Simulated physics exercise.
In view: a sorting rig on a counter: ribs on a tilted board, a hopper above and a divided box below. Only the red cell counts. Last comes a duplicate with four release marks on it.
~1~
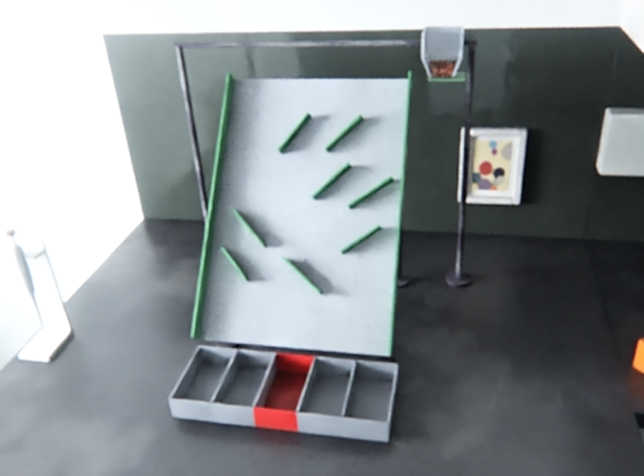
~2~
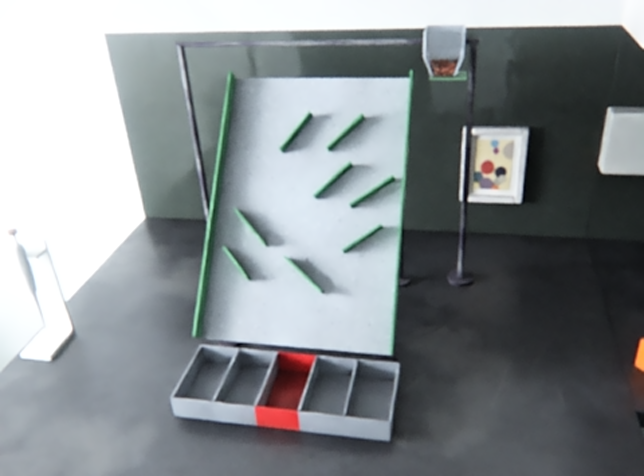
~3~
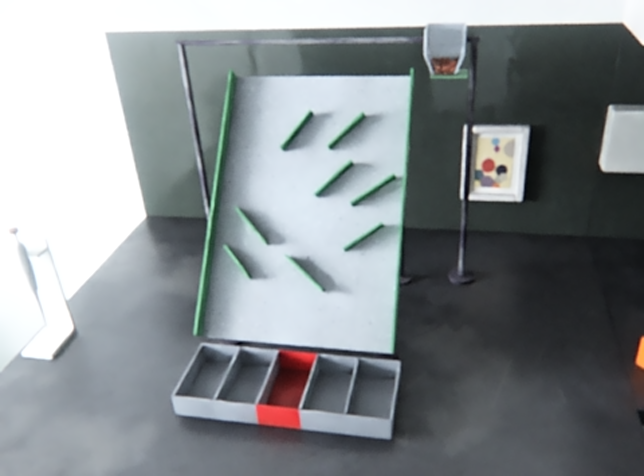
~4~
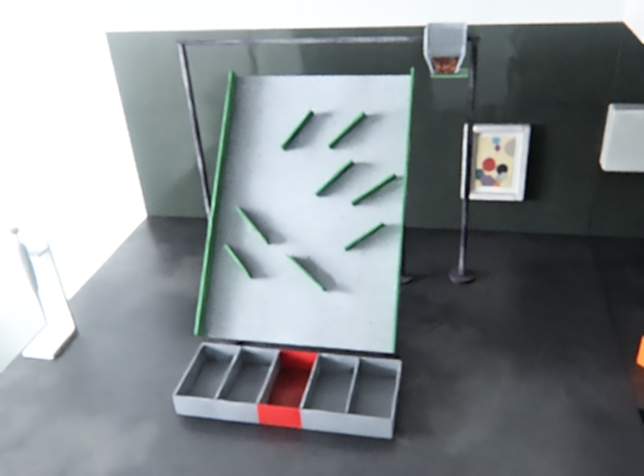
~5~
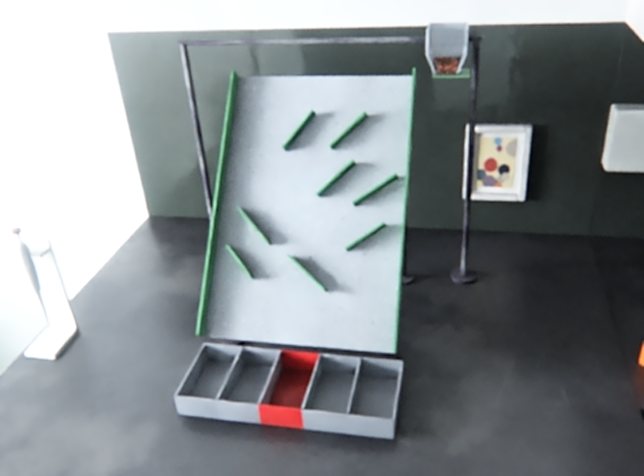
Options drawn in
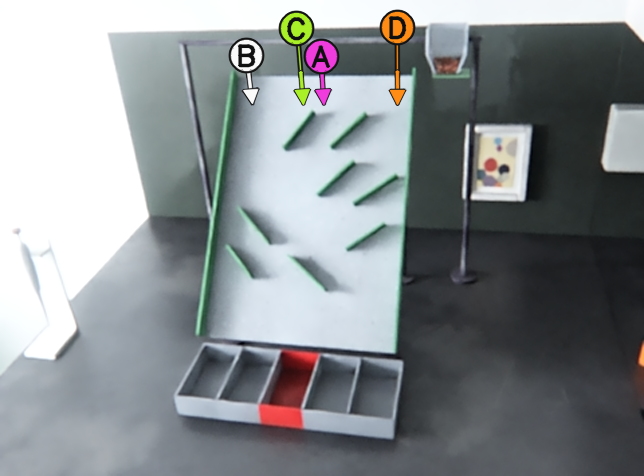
We see a tilted grey board with green rails and angled green ribs, a small hopper above its upper right, and a divided box with one red cell below; nothing moves apart from a very slight shift of the view.
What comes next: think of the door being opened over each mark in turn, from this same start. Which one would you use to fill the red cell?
Mark C does it best.
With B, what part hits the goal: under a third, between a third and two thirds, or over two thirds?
Mark B gives under a third.
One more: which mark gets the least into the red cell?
That would be D.
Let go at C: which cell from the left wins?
The third from the left.
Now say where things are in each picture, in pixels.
Hopper near (442, 66), clay pellets, door shut, in the first picture.
Ribs (279, 149) to (310, 111), (327, 147) to (363, 113), (313, 196) to (351, 161), in the second picture.
Ribs (350, 203) to (394, 173), (235, 207) to (265, 242), (343, 249) to (382, 222), in the third picture.
Ribs (225, 245) to (249, 277), (286, 254) to (322, 289), in the fourth picture.
Red cell near (281, 415), number 3 of 5 from the left, in the fifth picture.
On the marked copy, mark A meets the board at (323, 99); mark B meets the board at (251, 98); mark C meets the board at (302, 99); mark D meets the board at (397, 99).
With A, close to a quarter in the red cell, close to two thirds in other cells, a small share outside the box.
With B, close to a quarter in the red cell, close to half in other cells, close to a quarter outside the box.
With C, close to half in the red cell, close to half in other cells, only a few outside the box.
With D, none at all in the red cell, the bulk in other cells, a small share outside the box.
